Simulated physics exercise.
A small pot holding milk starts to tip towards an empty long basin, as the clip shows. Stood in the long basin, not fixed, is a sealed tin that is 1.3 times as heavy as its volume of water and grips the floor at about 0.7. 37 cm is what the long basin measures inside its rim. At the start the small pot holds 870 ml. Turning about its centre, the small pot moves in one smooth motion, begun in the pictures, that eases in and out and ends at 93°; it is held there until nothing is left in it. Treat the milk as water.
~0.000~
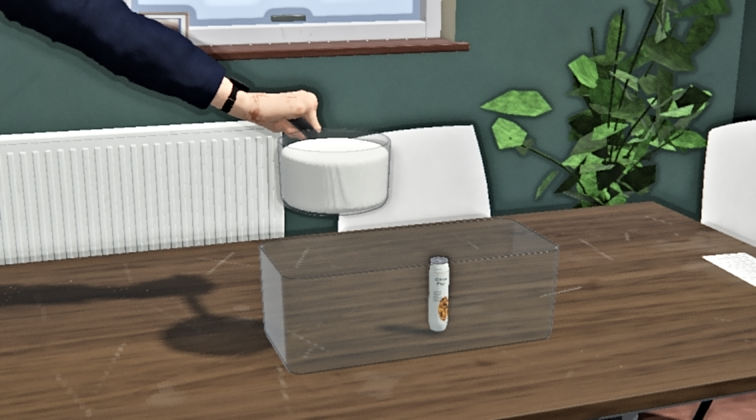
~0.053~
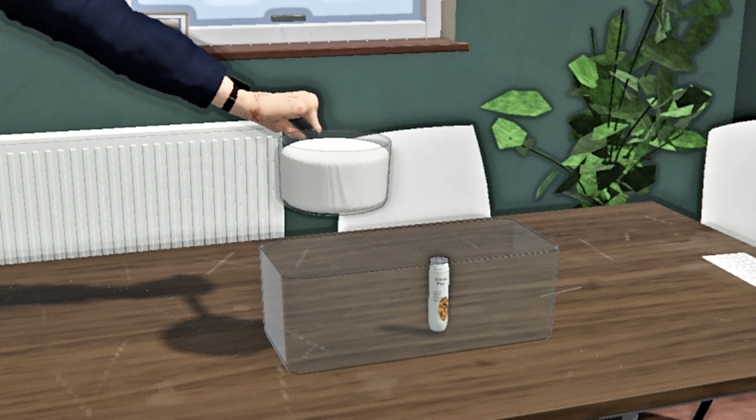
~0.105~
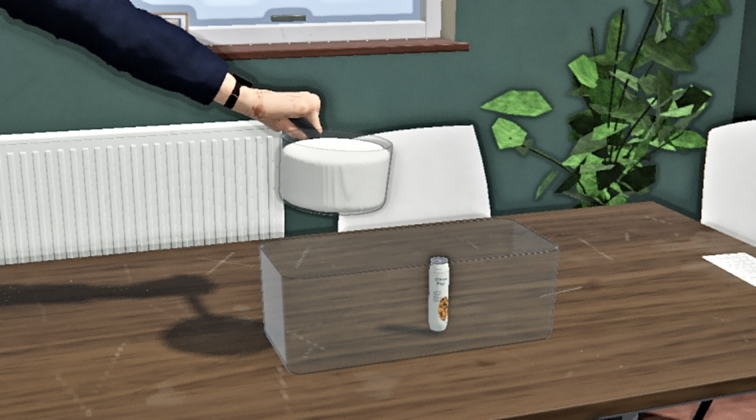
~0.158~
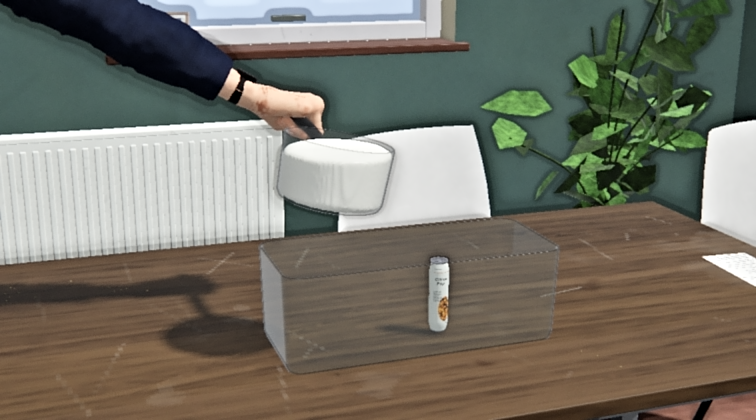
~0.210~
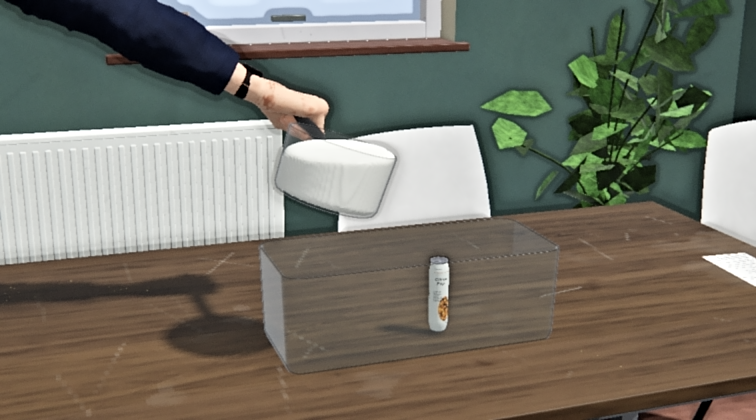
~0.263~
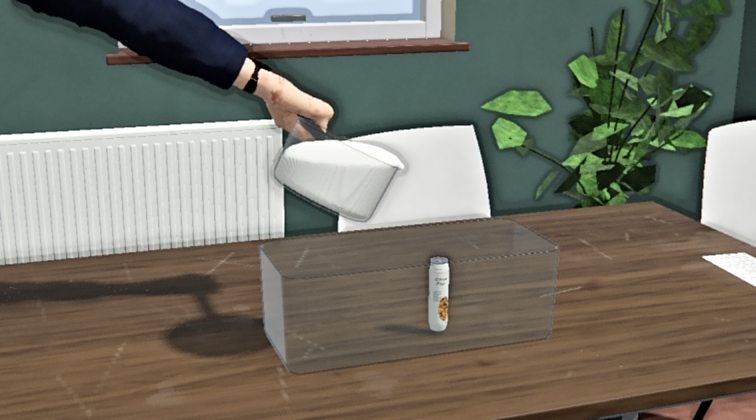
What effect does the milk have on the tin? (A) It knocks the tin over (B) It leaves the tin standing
A, it knocks the tin over.
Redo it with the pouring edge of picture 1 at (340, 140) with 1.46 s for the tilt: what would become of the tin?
After that, the tin stays vertical.
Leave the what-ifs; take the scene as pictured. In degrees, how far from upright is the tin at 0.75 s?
About 15 degrees.
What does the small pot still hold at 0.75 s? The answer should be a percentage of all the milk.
About 12 percent.
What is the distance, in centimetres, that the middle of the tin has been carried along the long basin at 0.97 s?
Near 7 cm of travel.
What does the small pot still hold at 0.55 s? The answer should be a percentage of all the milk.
I'd estimate some 44 % remains.
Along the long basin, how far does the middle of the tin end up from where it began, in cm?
Looks like roughly 6.5 cm in total.
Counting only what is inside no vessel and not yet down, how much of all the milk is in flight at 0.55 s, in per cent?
Some 30 per cent.
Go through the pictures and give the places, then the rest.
The first frame shows tilt 0°; pouring edge (386, 138); surface from (281, 153) to (383, 146); the long basin's rim runs from (271, 262) to (536, 234); the tin's top is at (439, 263).
The second frame shows tilt 1°; pouring edge (387, 139); surface from (281, 153) to (384, 146).
The third frame shows tilt 5°; pouring edge (389, 143); surface from (283, 152) to (385, 147).
The fourth frame shows tilt 11°; pouring edge (391, 148); surface from (284, 152) to (387, 148).
The fifth frame shows tilt 19°; pouring edge (392, 156); surface from (285, 153) to (390, 150).
The sixth frame shows tilt 28°; pouring edge (393, 166); surface from (283, 156) to (390, 158); 3 per cent is over the edge.
After 0.55 s the tilt is 81° and 43 per cent is still to pour; the tin stands where it began.
After 0.75 s the tilt is 93° and 13 per cent is still to pour; the tin leans 16°.
After 0.97 s the tilt is 93° and 4 per cent is still to pour; the tin lies on its side.
After 1.21 s the tilt is 93° and 1 per cent is still to pour; the tin lies on its side.
In the end the tin lies on its side.
